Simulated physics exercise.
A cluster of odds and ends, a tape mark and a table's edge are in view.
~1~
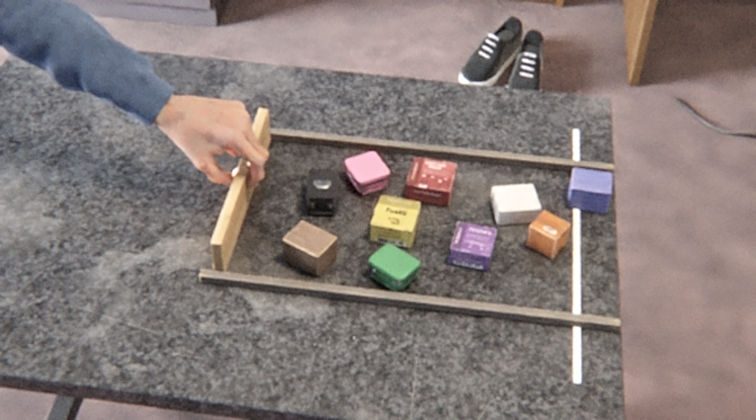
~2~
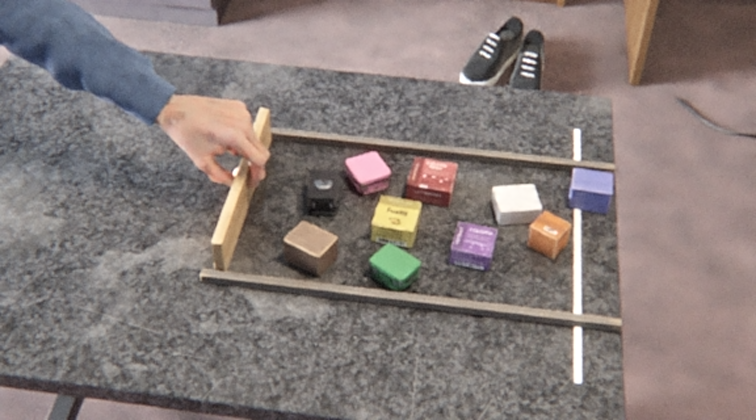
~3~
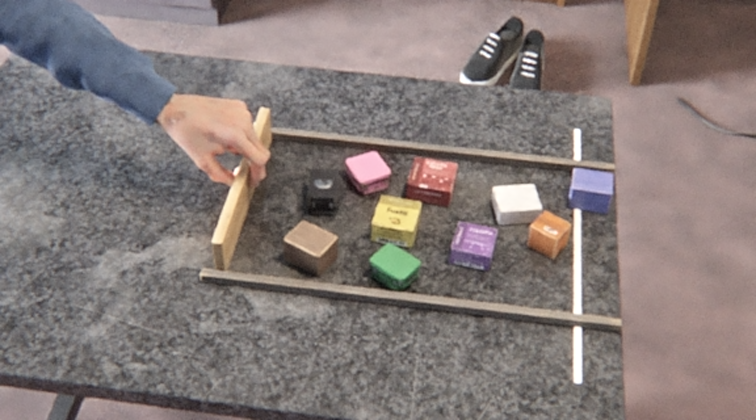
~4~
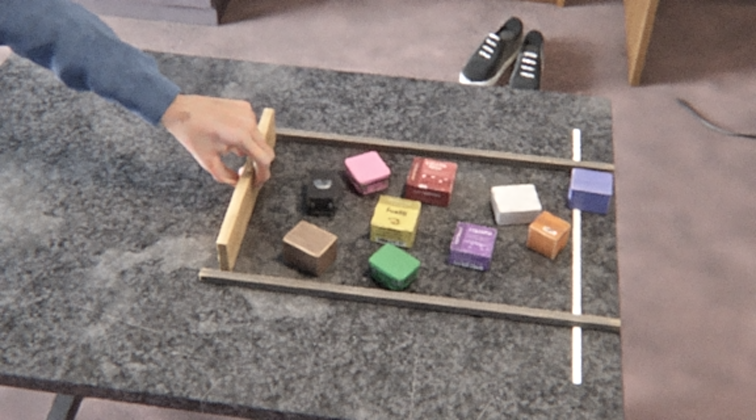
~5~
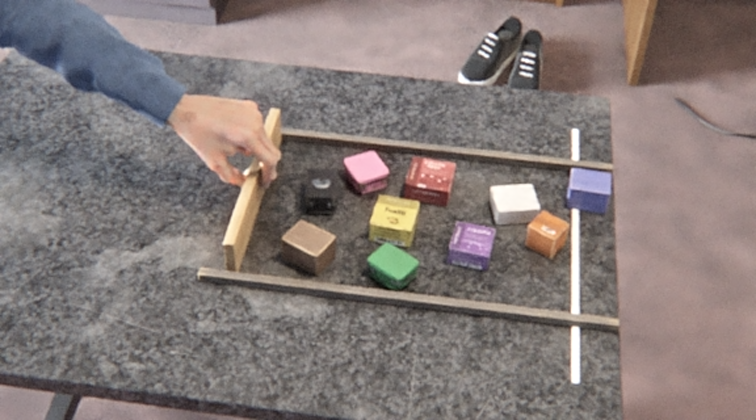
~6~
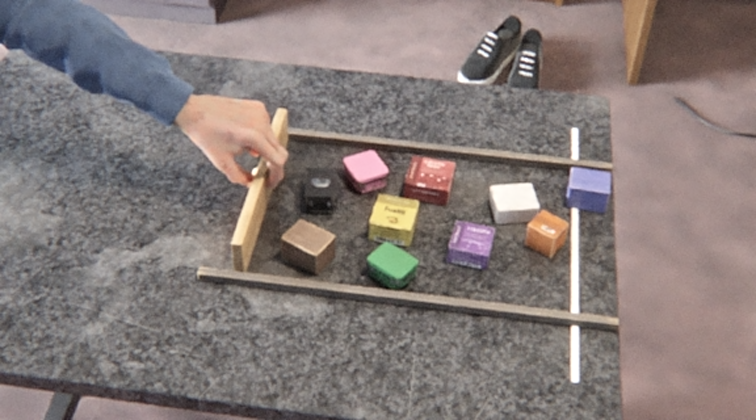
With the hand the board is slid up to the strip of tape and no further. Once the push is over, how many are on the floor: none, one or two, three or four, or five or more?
On the floor: Five or more.
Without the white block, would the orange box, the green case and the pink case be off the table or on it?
Orange box down; green case down; pink case still up.
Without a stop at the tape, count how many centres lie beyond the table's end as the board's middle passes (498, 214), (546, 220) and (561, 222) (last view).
Middles past end - pos 1: 0, pos 2: 4, pos 3: 6.
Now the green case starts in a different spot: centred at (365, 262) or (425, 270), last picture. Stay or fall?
Well, the green case is gone in the first case and is gone in the second.
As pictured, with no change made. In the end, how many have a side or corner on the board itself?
That comes to 3.
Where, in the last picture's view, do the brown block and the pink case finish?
Final spots - brown block (599, 274), pink case (594, 187).
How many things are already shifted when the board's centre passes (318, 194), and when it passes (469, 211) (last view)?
Tally: First 2; then 9.
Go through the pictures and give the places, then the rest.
Blue block (590, 191); orange box (549, 235); white block (515, 205); board (243, 187); tape (577, 241), in the first picture.
Orange box (549, 235); pink case (368, 174), in the second picture.
White block (516, 204); brown block (311, 248), in the third picture.
Blue block (590, 191); red box (431, 182), in the fourth picture.
Orange box (547, 235); yellow box (394, 221), in the fifth picture.
Blue block (588, 190); orange box (547, 234); white block (514, 203); board (262, 187); tape (575, 239), in the sixth picture.
A little later, none off yet; blue block at rest near (588, 190); orange box at rest near (547, 234); white block at rest near (514, 203).
Next, none off yet; blue block at rest near (588, 190); orange box shifted a little near (562, 241); white block shifted about its own width near (569, 221).
When it is over, the number that fall off is five or more; down, yellow box, green case, red box, purple box, white block, orange box and blue block.
